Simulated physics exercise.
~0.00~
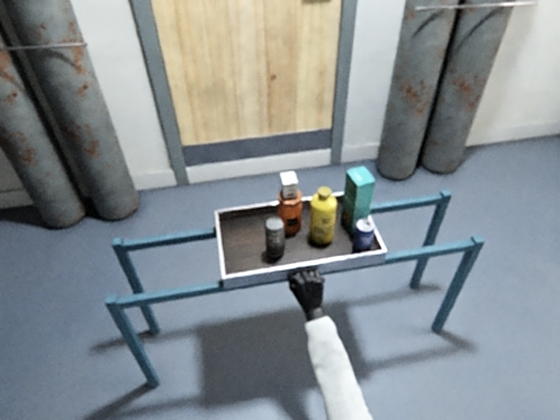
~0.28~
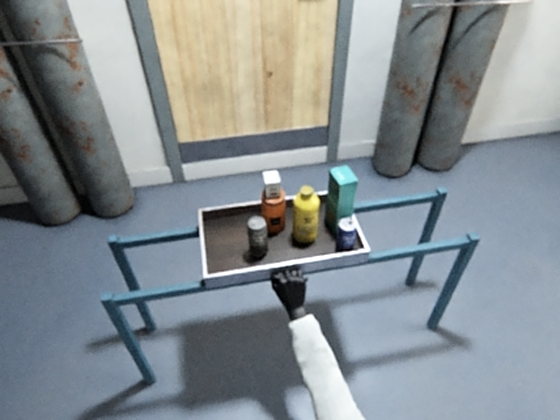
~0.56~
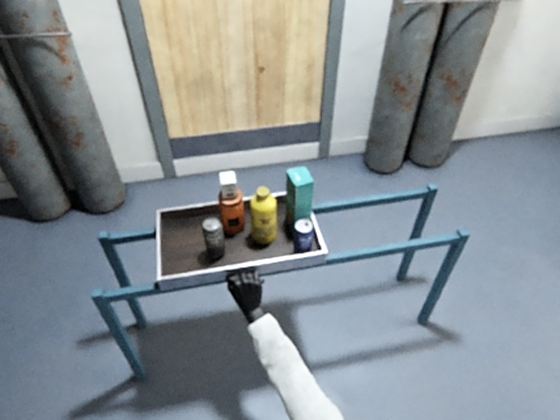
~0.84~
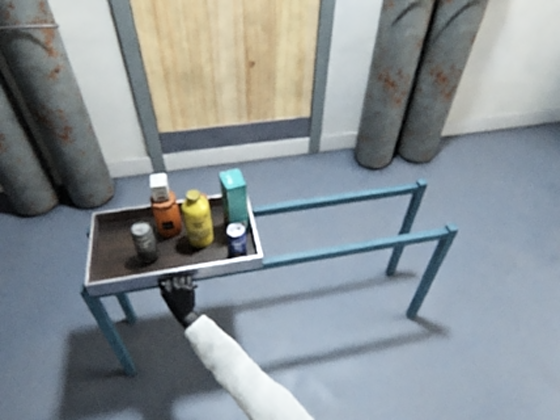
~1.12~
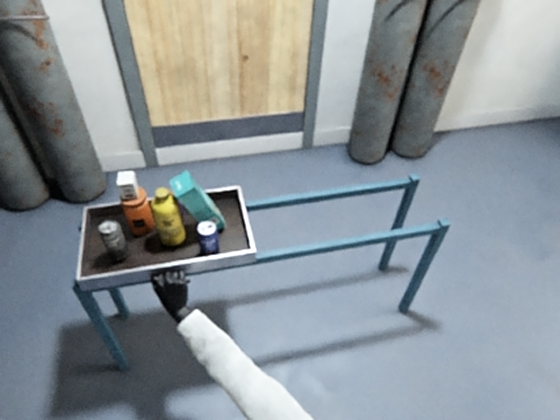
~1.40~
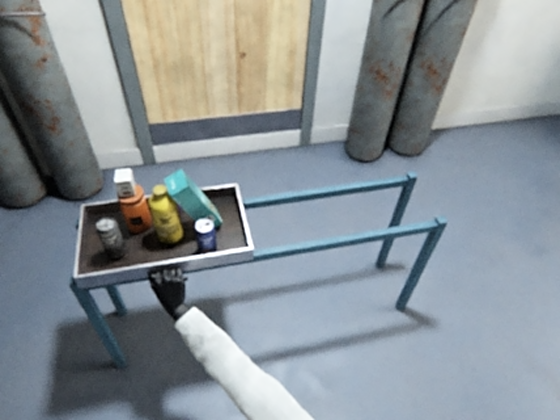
A tray carrying bottles, cans and cartons slides left along blue rails, with a gloved hand at its front edge, and stops at the left end, where the turquoise carton tips into a lean and stays tilted while the yellow bottle and the cans remain upright.
